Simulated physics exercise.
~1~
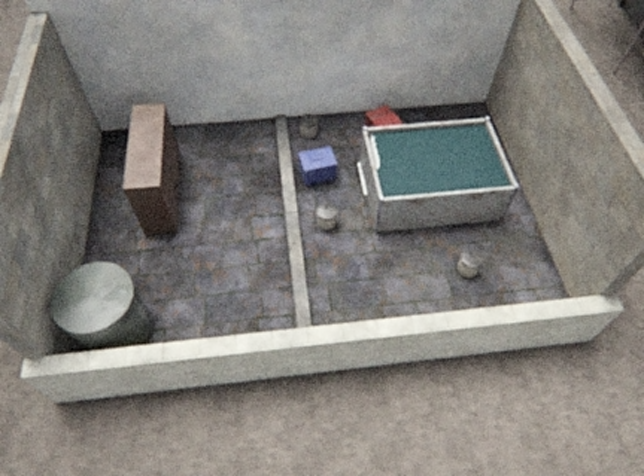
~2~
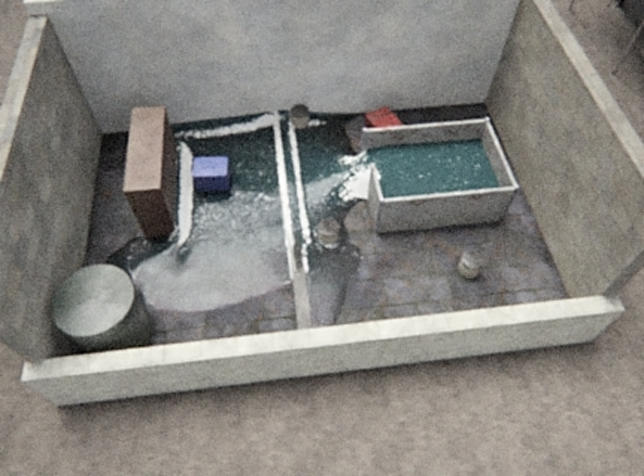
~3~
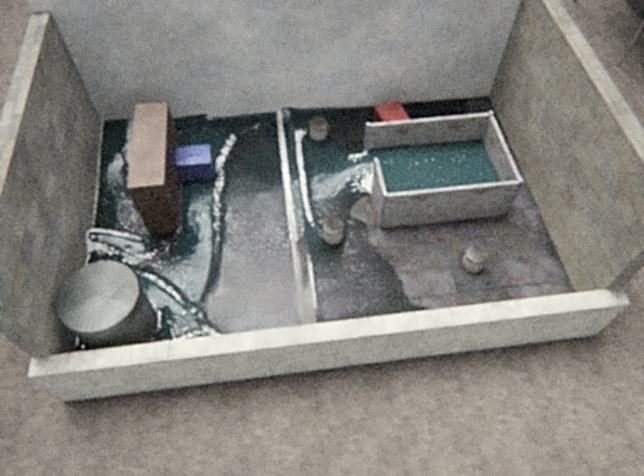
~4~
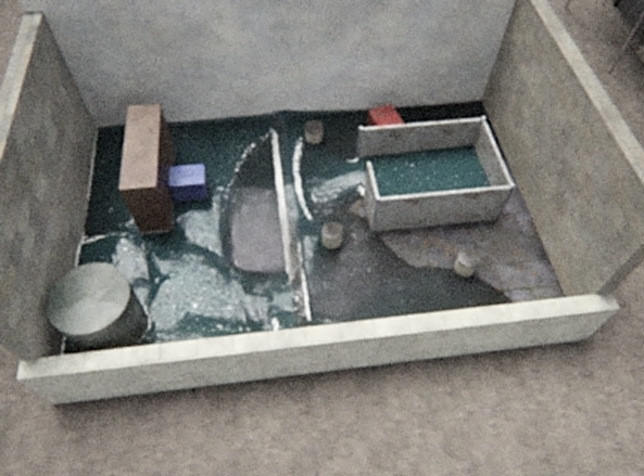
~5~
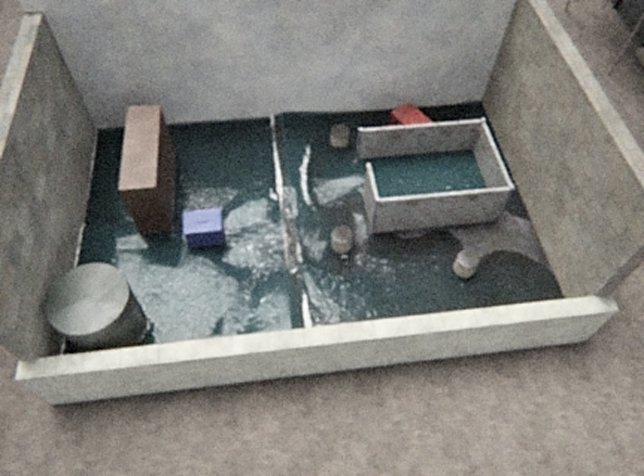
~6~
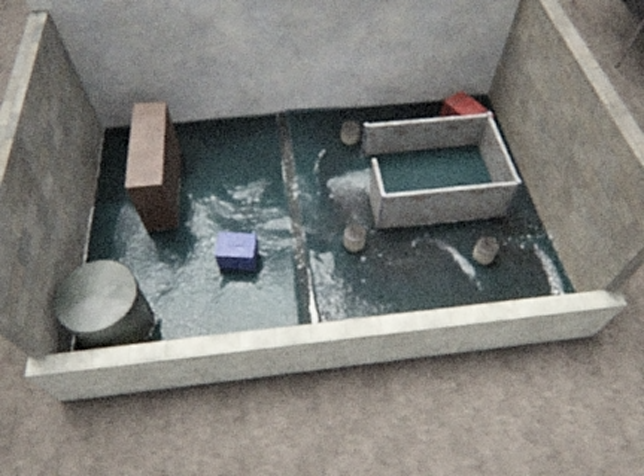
Water burst from the tank's open left end and spread across the walled yard, sweeping the blue chest left over the low kerb before it drifted back toward the middle, while the red trunk slid right behind the tank and the floor ended up flooded.
